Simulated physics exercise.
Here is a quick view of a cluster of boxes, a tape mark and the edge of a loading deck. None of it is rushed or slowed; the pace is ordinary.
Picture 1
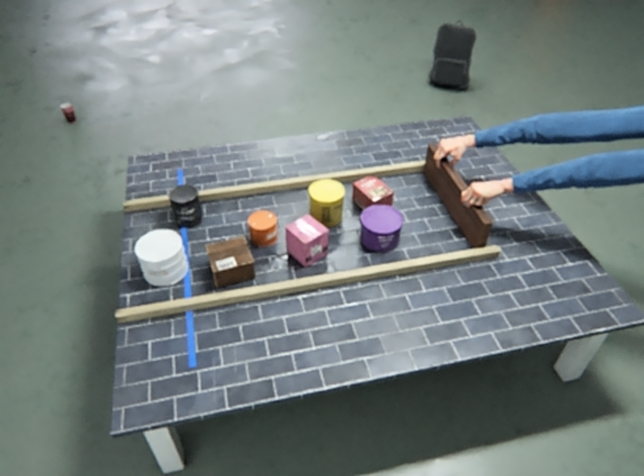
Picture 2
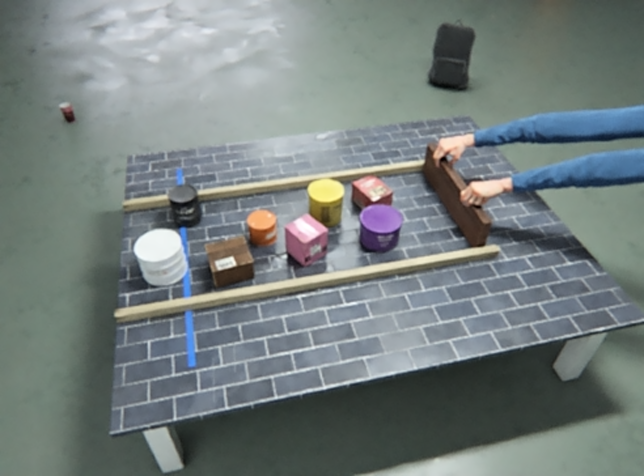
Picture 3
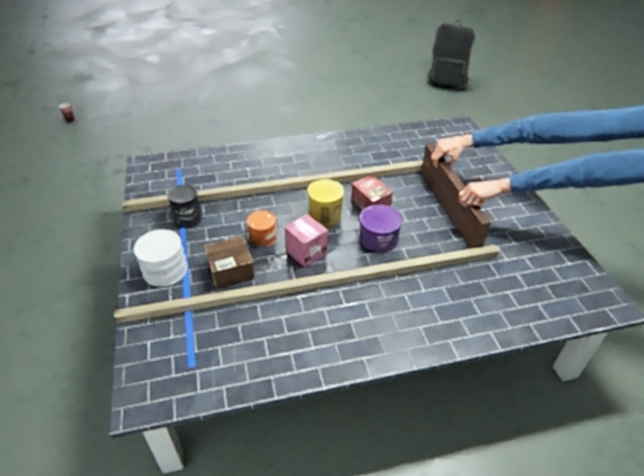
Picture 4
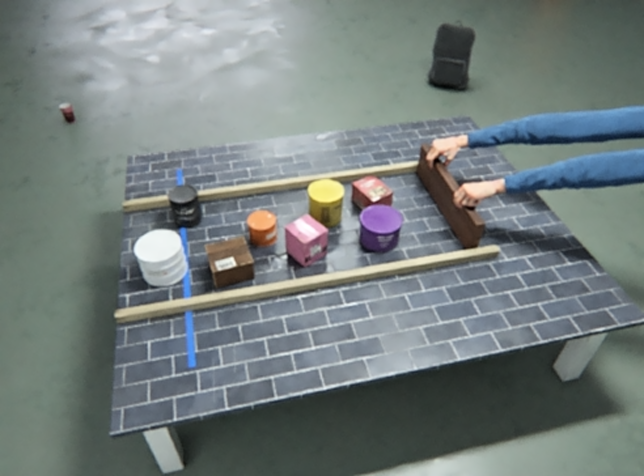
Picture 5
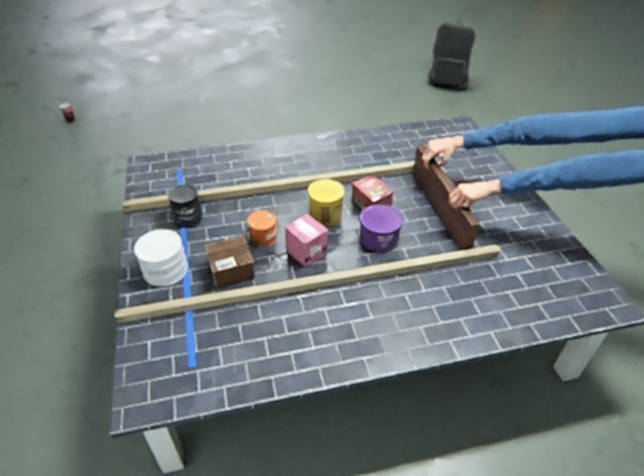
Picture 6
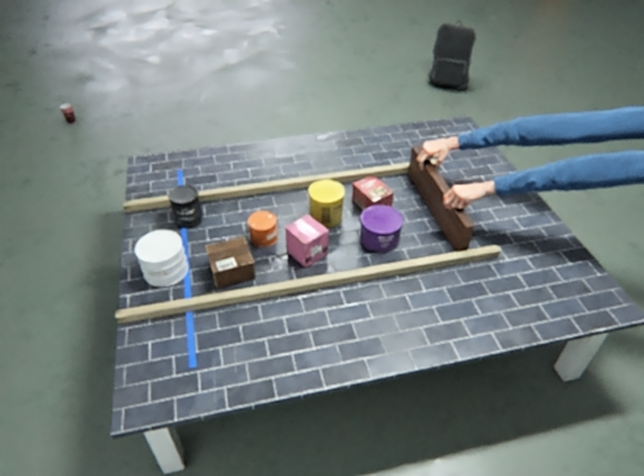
On a dark tiled tabletop, several colourful tubs and boxes sat still between two pale wooden rails, while a pair of hands in blue sleeves slid a brown plank slightly left toward them.
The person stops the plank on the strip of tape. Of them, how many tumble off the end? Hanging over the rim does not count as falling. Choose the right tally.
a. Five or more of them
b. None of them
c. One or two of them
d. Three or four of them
Option c: One or two of them.
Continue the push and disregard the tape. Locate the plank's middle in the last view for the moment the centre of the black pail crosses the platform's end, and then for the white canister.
For the black pail, about (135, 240); for the white canister, about (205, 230).
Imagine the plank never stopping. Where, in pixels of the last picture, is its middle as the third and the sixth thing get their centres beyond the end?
First at (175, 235), next at (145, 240).
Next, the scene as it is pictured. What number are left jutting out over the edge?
Overhanging: 2.
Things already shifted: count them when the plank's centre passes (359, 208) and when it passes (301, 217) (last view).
At first I count 3, and then 6.
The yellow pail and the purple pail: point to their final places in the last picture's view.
First (134, 224), then (162, 268).
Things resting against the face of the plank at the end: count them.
Number: 2.
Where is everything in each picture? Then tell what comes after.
In the first picture, white canister (162, 258); black pail (186, 207); brown box (231, 262); plank (454, 194); tape (185, 249).
In the second picture, black pail (185, 206); plank (454, 193).
In the third picture, brown box (230, 262); orange canister (262, 229).
In the fourth picture, white canister (162, 258); yellow pail (326, 204).
In the fifth picture, black pail (186, 207); red box (372, 196).
In the sixth picture, white canister (162, 258); black pail (186, 207); brown box (231, 262); plank (437, 196); tape (185, 250).
Soon after, none off yet; white canister at rest near (162, 258); black pail at rest near (186, 207); brown box at rest near (231, 262).
After that, none off yet; white canister displaced a little near (152, 255); black pail at rest near (186, 207); brown box displaced about its own width near (190, 277).
In the end, the number that fall off is one or two; gone, brown box and white canister.
